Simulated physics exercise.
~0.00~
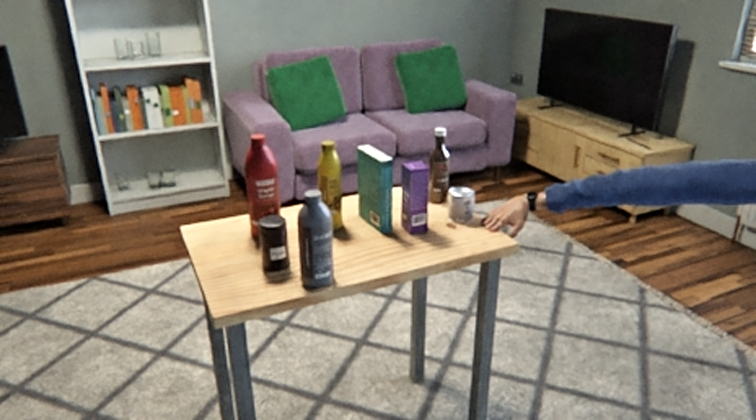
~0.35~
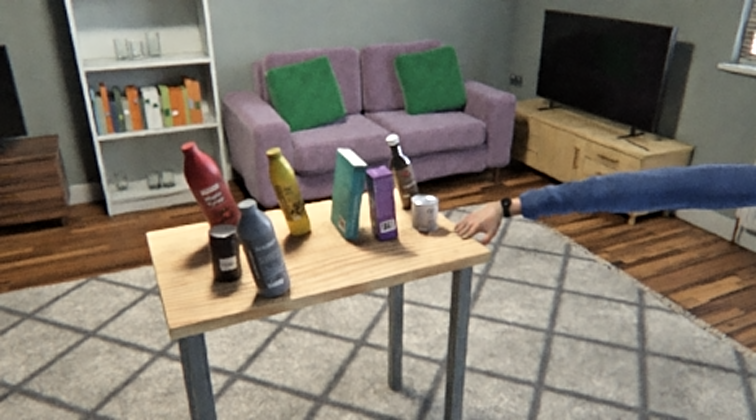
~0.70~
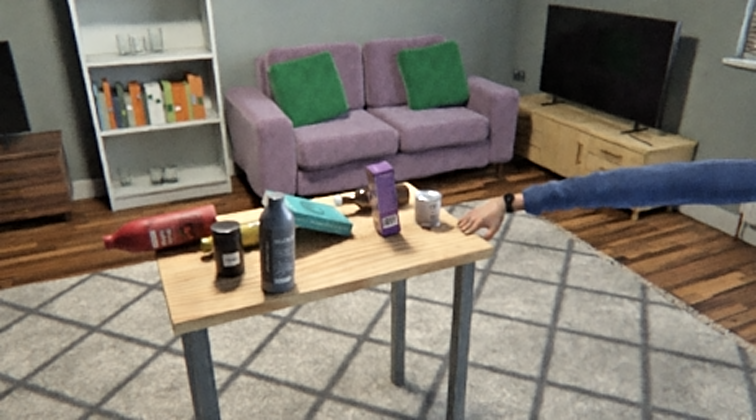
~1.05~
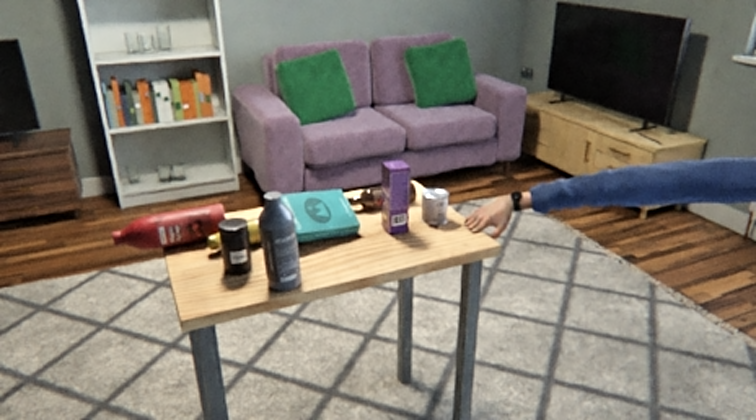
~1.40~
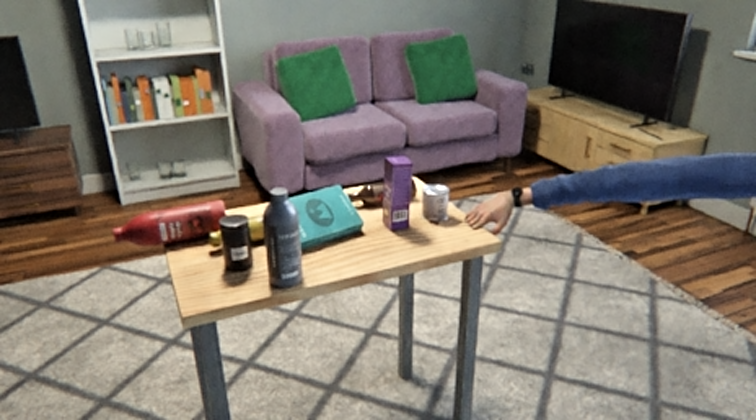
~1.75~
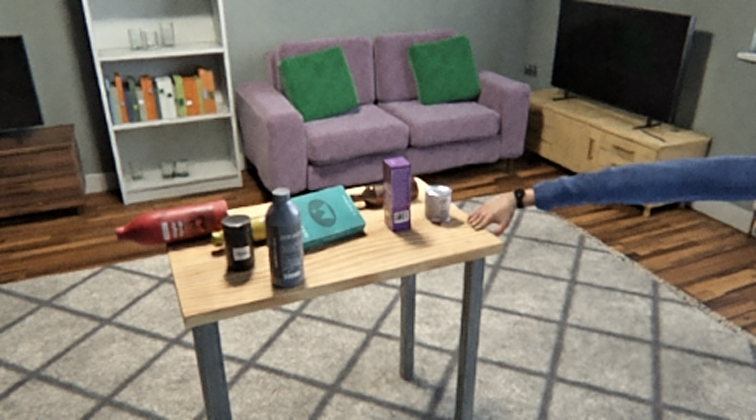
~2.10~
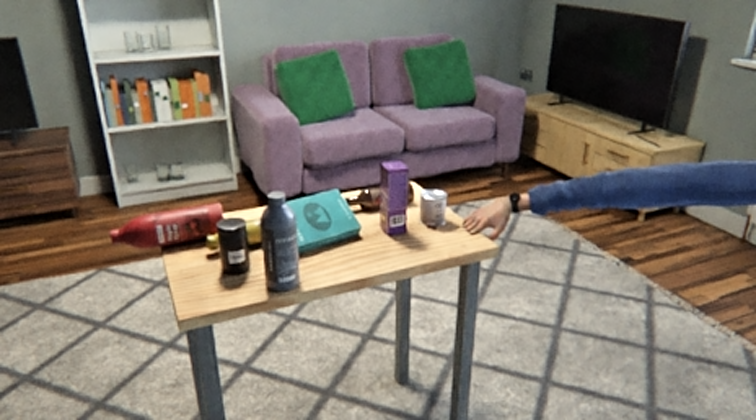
A hand drags the table left, and two bottles, a yellow container and turquoise book topple over.
